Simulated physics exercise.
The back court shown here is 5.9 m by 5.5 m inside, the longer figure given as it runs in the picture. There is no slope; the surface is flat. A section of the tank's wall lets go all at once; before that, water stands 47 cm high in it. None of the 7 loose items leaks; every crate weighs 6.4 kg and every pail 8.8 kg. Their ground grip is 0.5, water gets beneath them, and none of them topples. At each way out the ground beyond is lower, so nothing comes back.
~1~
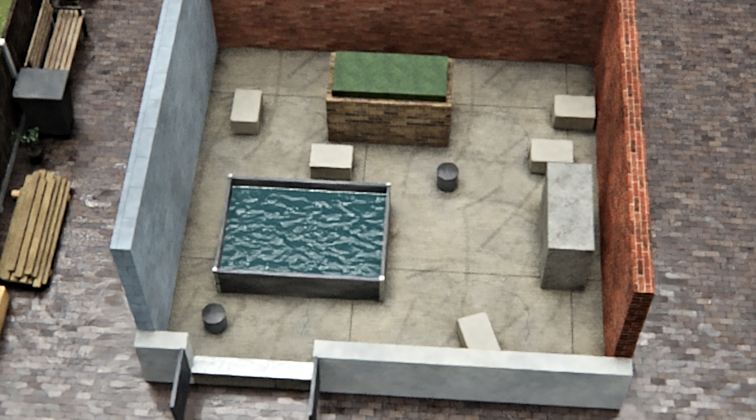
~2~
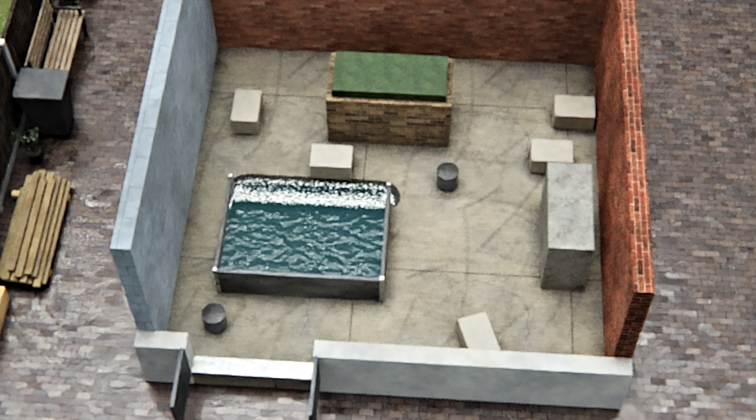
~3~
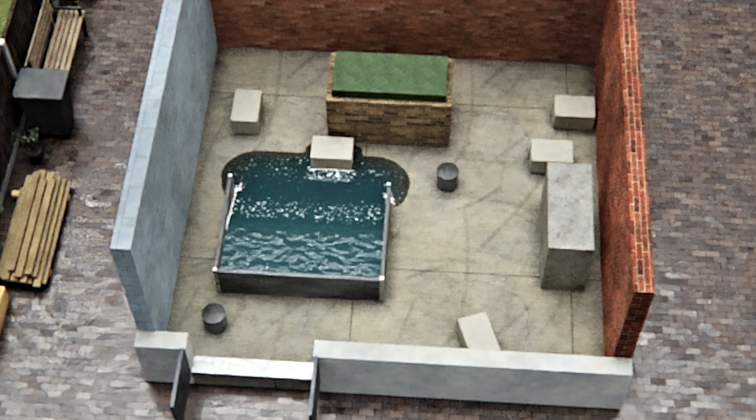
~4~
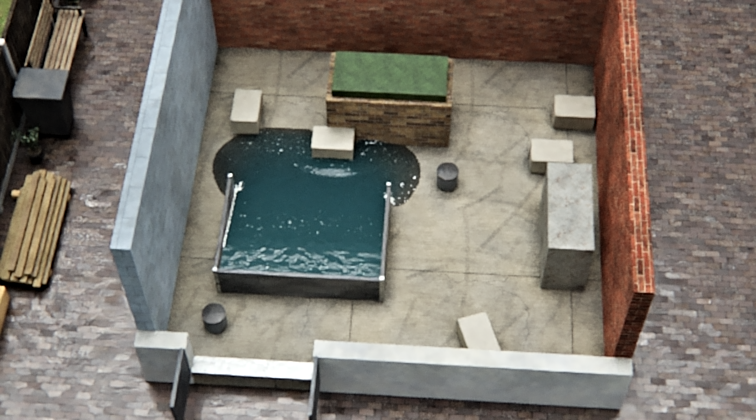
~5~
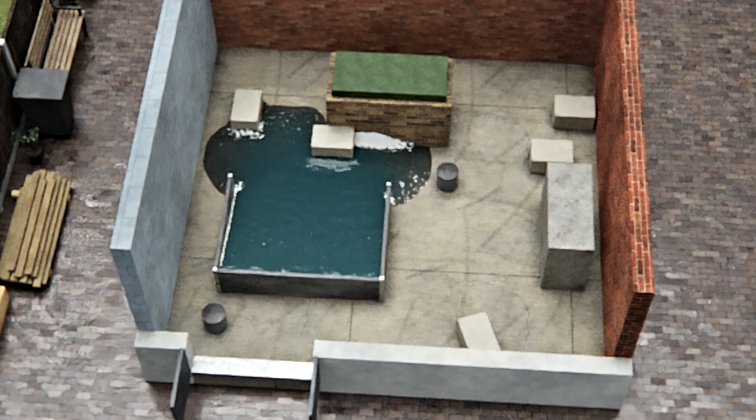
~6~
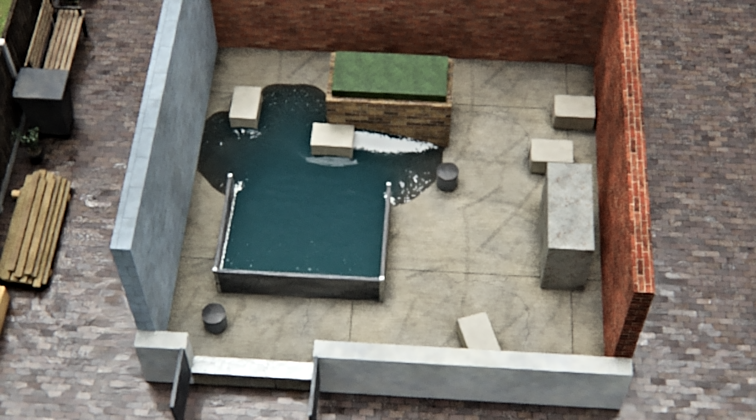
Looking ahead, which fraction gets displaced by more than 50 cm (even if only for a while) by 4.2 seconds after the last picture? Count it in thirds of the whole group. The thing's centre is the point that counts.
A clear majority gets shifted, two thirds or beyond.
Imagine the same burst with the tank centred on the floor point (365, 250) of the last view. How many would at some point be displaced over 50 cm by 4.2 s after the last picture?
That gives 5 of them.
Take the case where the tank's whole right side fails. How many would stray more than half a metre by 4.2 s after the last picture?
That would give 3.
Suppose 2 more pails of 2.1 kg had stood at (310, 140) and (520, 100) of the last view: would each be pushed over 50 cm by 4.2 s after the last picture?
Outcome: Breaks the threshold first, breaks the threshold second.
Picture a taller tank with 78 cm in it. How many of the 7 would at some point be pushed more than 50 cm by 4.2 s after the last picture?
Then the count would be 6.
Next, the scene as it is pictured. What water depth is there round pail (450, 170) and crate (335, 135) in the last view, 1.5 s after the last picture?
Roughly 5 and 8 cm.
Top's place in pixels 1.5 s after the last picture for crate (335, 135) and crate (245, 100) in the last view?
Somewhere about (299, 73) and (234, 41).
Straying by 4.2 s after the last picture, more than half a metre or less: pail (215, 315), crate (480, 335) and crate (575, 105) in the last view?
In order: Not as far, not as far and farther.
Then, 0.4 s after the last picture 0 of 7 are over 50 cm from their spots; 1 afloat.
Then, 1.5 s after the last picture 2 of 7 are over 50 cm from their spots; 2 afloat.
Then, 2.8 s after the last picture 4 of 7 are over 50 cm from their spots; 3 afloat.
Then, 4.2 s after the last picture 4 of 7 are over 50 cm from their spots, and 5 have been at some point; 4 afloat.
